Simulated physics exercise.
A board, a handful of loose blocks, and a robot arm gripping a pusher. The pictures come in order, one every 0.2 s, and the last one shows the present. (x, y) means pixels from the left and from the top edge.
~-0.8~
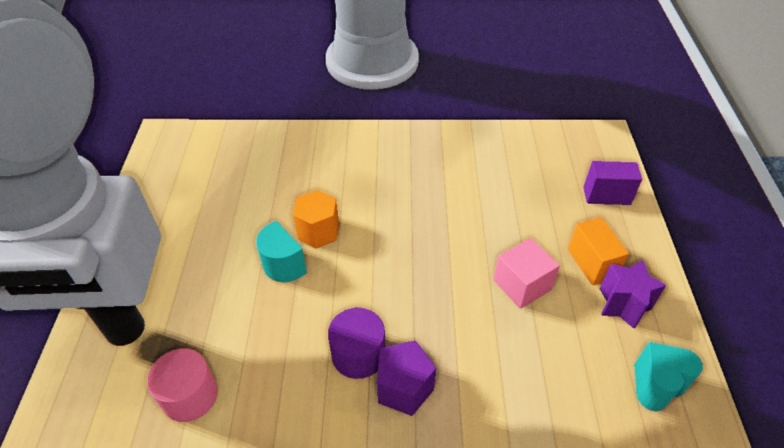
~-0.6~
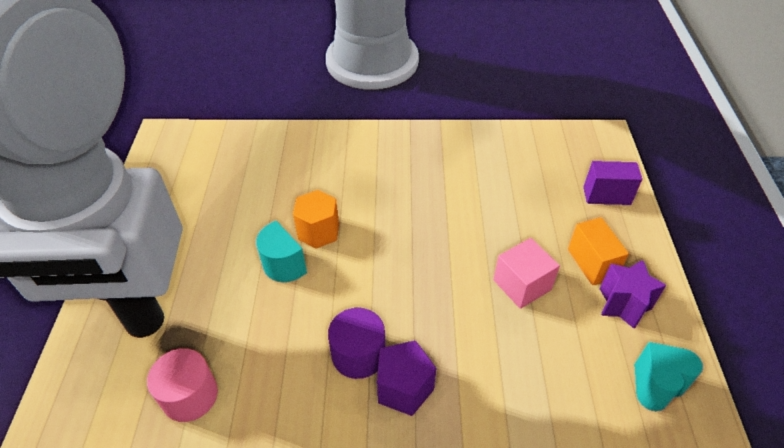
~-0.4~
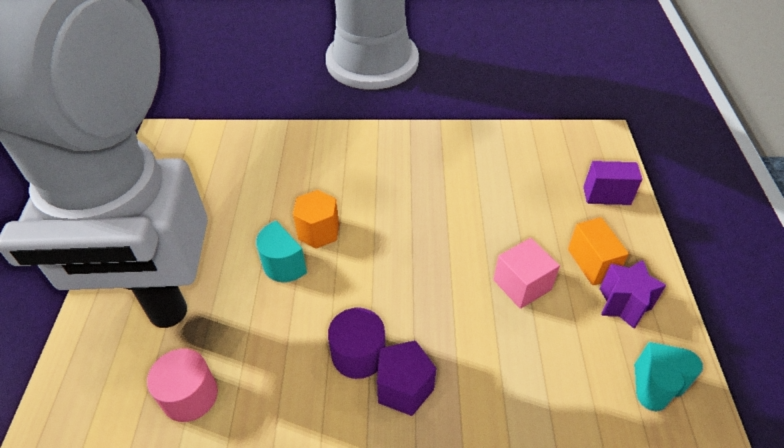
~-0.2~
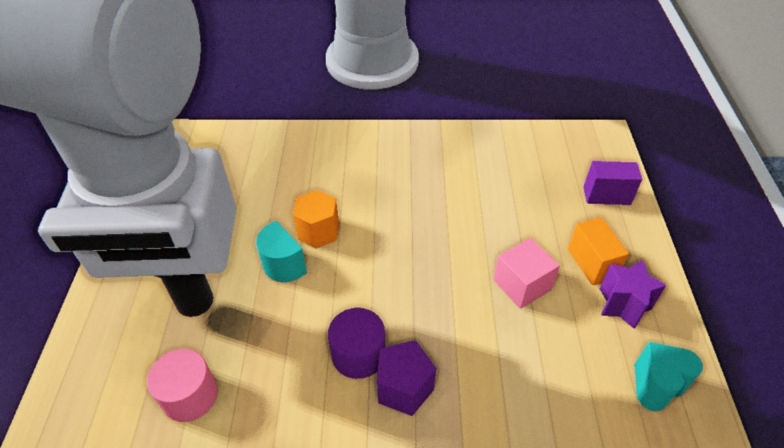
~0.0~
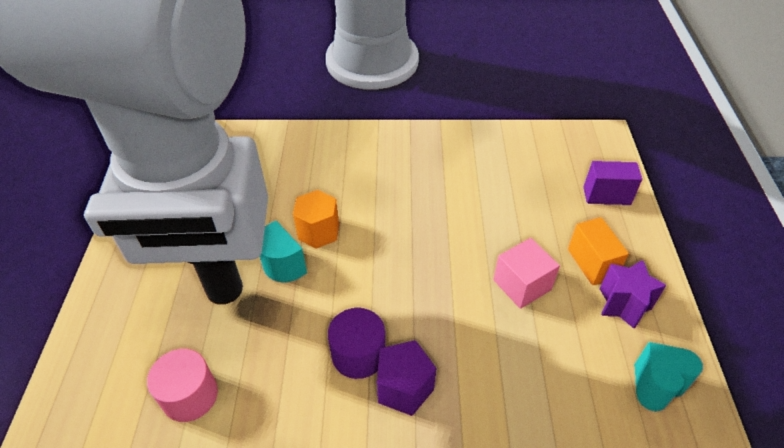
Robot arm with a black-tipped pusher moving steadily right and slightly away above a wooden board, the scattered coloured blocks staying still.
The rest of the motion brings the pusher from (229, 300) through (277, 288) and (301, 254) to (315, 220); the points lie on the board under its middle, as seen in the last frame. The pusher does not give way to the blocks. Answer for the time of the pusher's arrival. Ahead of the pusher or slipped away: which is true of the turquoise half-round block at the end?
The block stays ahead.
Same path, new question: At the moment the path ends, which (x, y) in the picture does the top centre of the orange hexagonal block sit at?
Roughly at (352, 156).
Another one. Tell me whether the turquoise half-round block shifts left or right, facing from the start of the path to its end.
To the path's left.
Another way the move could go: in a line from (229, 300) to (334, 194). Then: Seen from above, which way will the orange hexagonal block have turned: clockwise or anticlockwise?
Looking down: Clockwise.
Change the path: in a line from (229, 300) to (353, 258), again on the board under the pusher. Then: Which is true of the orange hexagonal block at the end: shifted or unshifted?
It is shoved along.
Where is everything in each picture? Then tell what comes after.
The first picture shows pusher's lower end (126, 330); pink circle (177, 374); turquoise half-round block (276, 241); orange hexagonal block (315, 206).
The second picture shows pusher (145, 322); blocks still.
The third picture shows pusher (169, 312); blocks still.
The fourth picture shows pusher (195, 302); blocks still.
The fifth picture shows pusher (225, 290); pink circle (177, 374); turquoise half-round block (276, 241); orange hexagonal block (315, 206).
The first path, step by step. One third of the way, pusher (275, 277); turquoise half-round block (285, 234), turned 20° anticlockwise.
Two thirds of the way, pusher (300, 242); turquoise half-round block (308, 201), turned 20° anticlockwise; orange hexagonal block (332, 182).
At the end, pusher (313, 209); pink circle still; turquoise half-round block (325, 171); orange hexagonal block (352, 156).
